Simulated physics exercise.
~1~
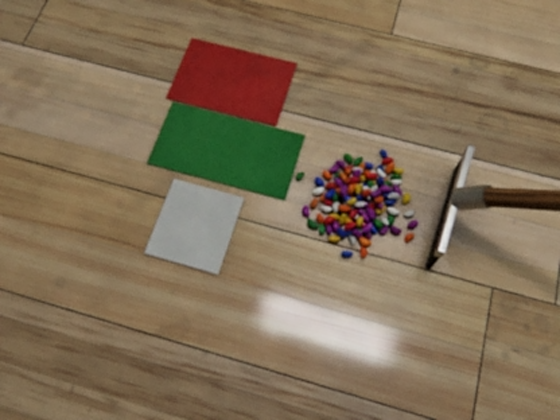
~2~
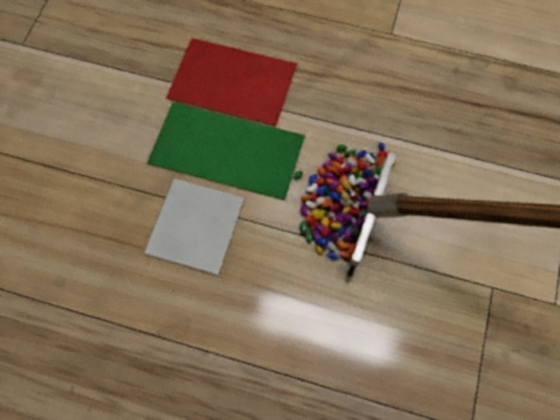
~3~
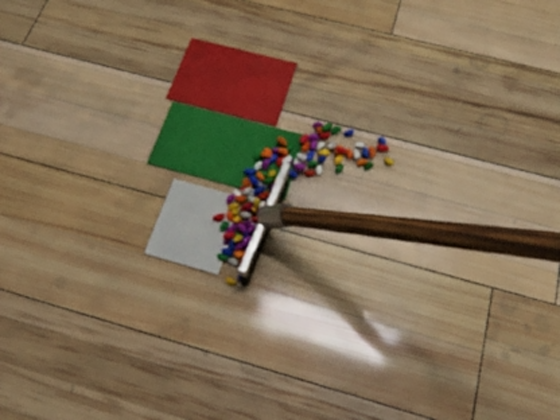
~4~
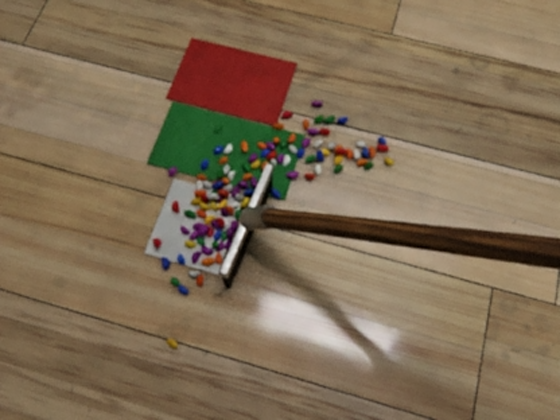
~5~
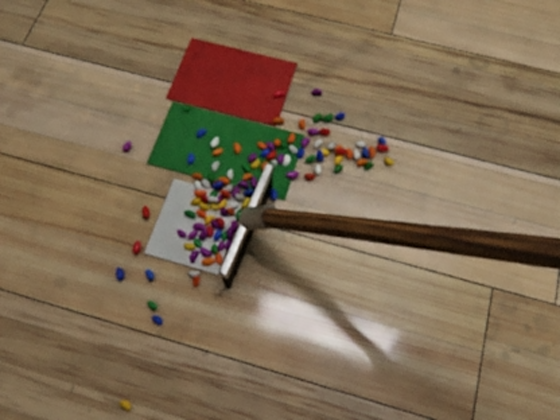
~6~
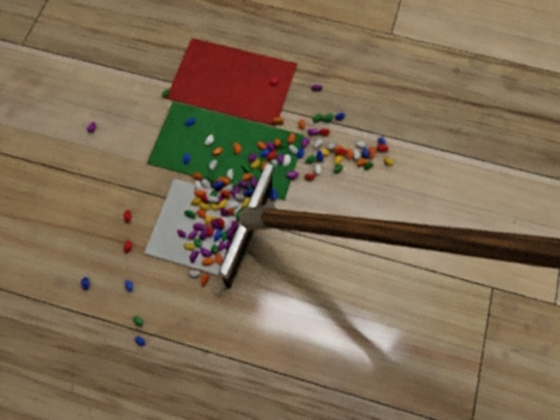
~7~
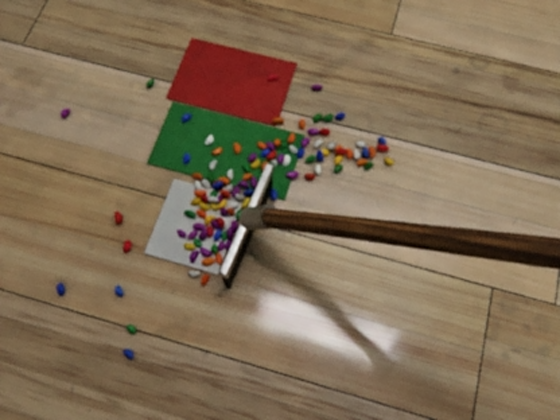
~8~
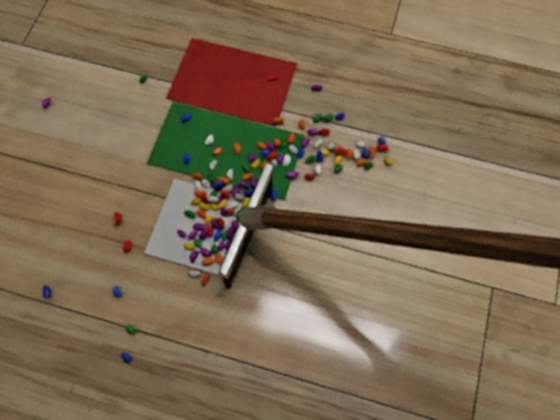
On a pale wooden floor, a loose heap of colourful jelly beans lies to the right of three flat paper mats, one red, one green and one white. A squeegee with a long brown handle moves left into the heap and packs the beans against its blade. It pushes them onto the green and white mats, while some trail off behind its upper end. The blade then halts, and several beans scatter onward to the left across the bare floor. They slow down, leaving a cluster by the still blade, with many beans on the white and green mats and others spread around them.
